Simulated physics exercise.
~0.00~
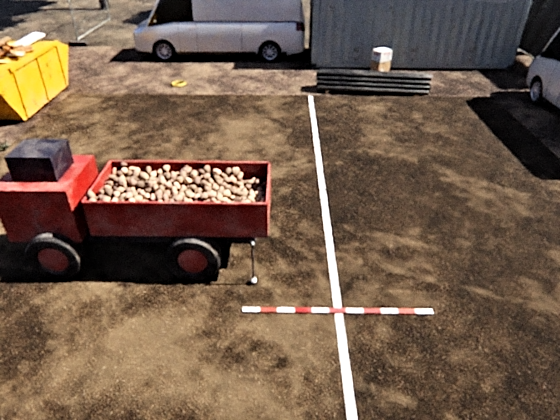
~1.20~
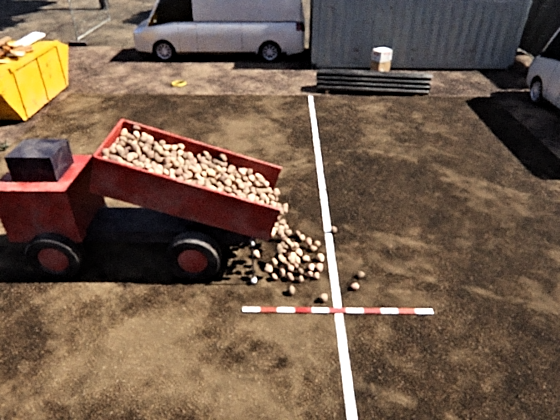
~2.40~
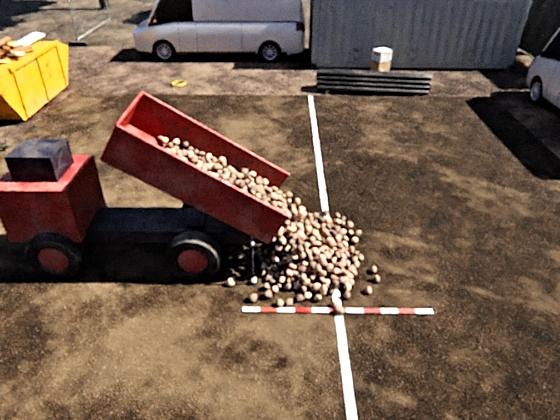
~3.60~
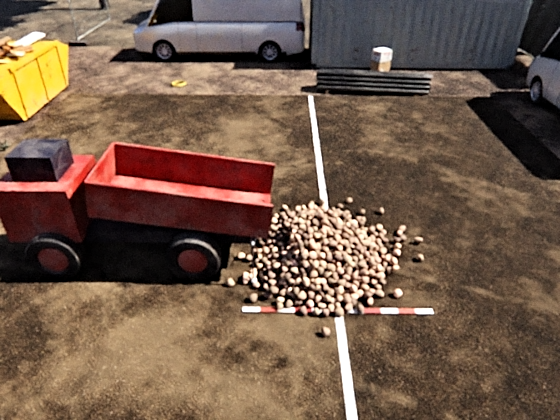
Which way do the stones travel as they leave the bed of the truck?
The stones travel to the right, sliding off the rear edge of the bed and spreading across the ground toward and over the white line.
